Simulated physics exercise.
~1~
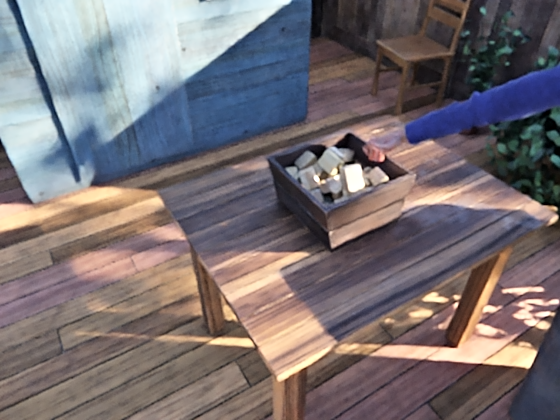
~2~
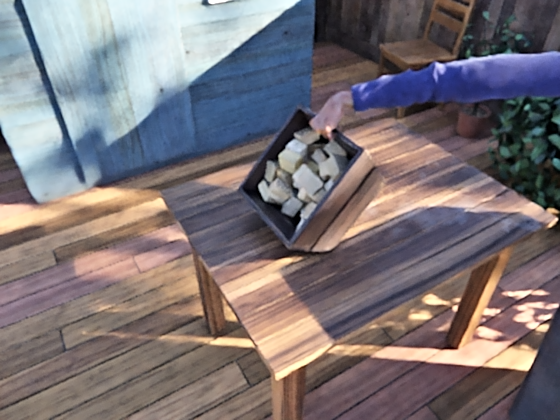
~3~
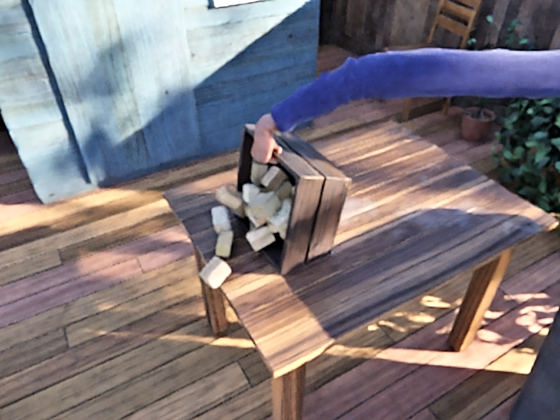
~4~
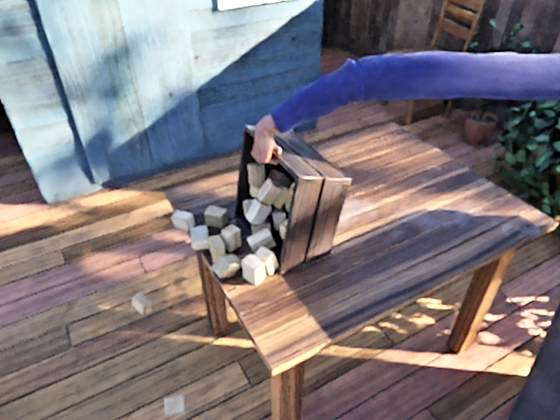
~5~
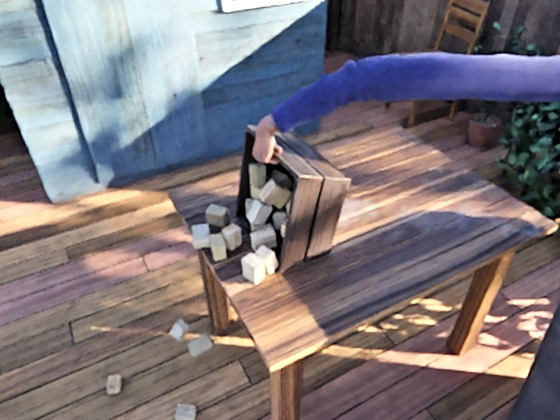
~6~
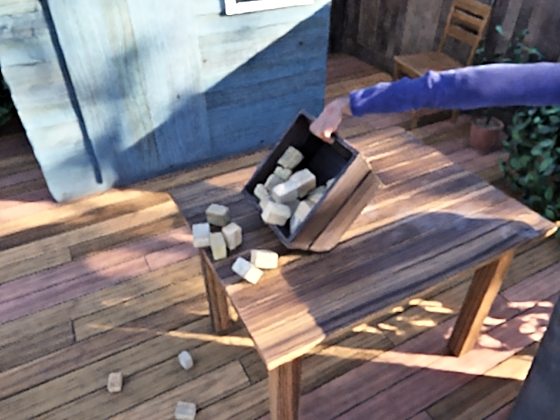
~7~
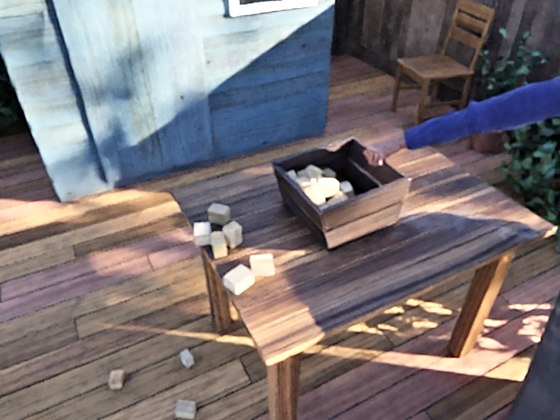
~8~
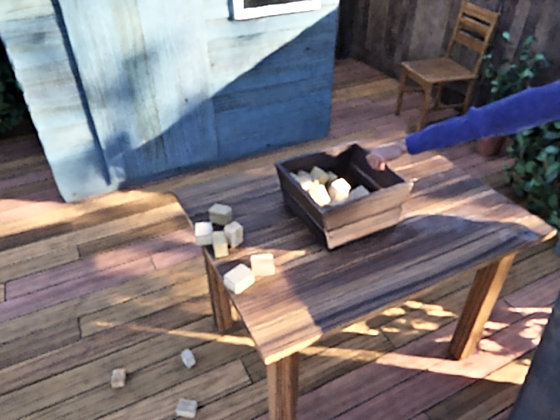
The clip opens on a wooden crate filled with loose, pale timber offcuts, standing on a plank table on a sunlit deck beside a blue wooden wall. A hand in a blue sleeve grips the crate's right end and tilts it steeply to the left. Offcuts slide out onto the tabletop, and a few tumble over the table's edge to the boards below. The arm holds the crate tipped for a moment, then lowers it flat again. At the end, most offcuts remain in the crate, with a small group on the table and three on the deck.
